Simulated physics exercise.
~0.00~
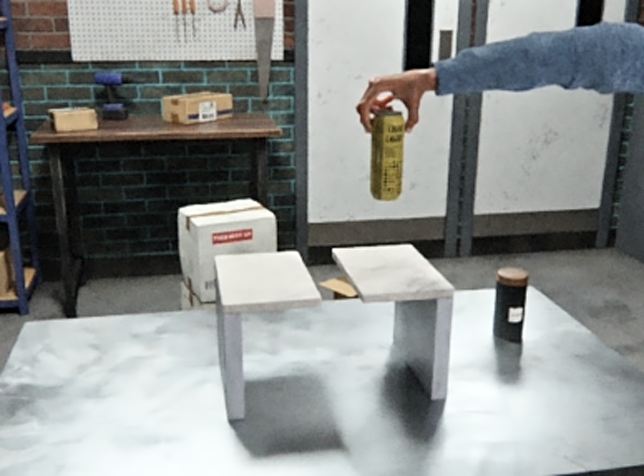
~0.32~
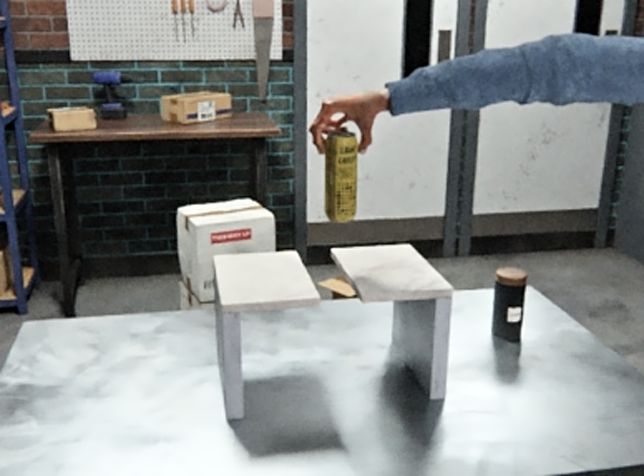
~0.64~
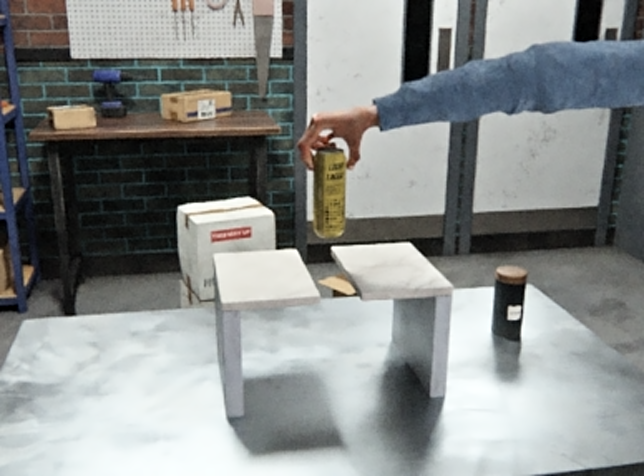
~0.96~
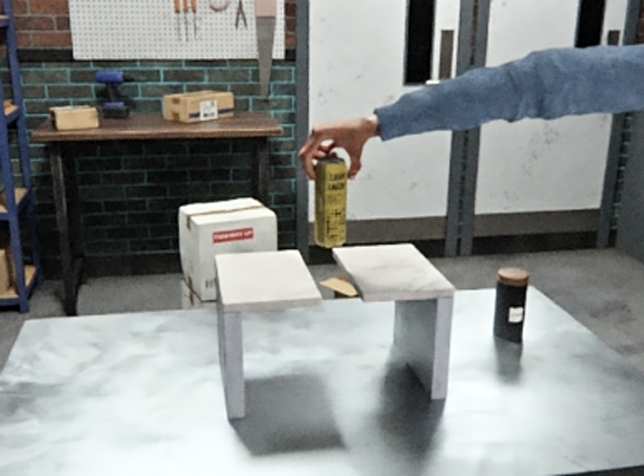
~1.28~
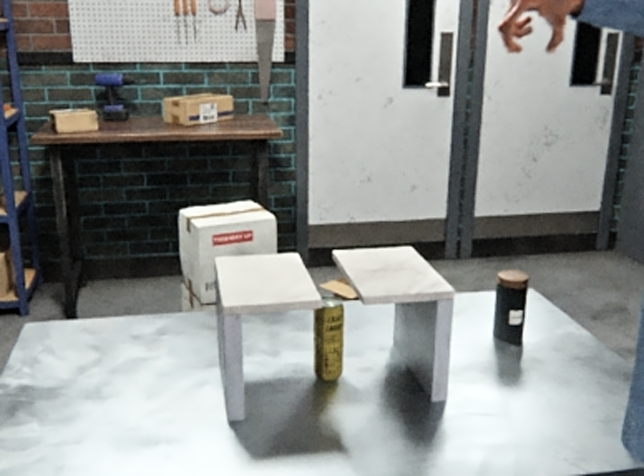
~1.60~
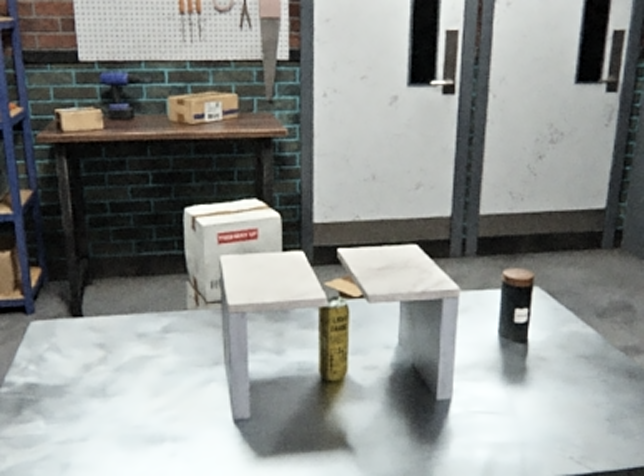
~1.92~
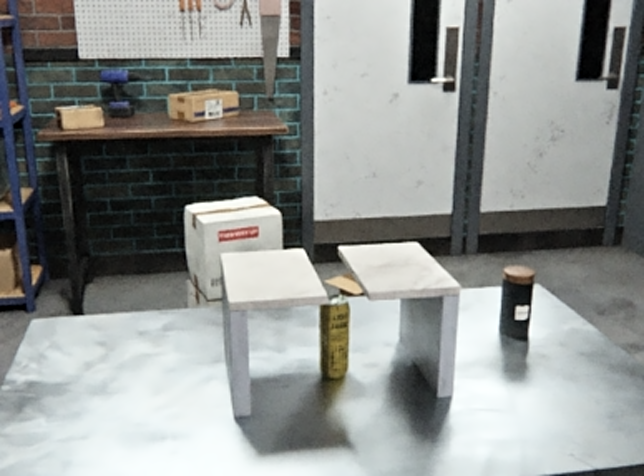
A yellow can is lowered by a hand, released, and drops between two ledges, landing upright.
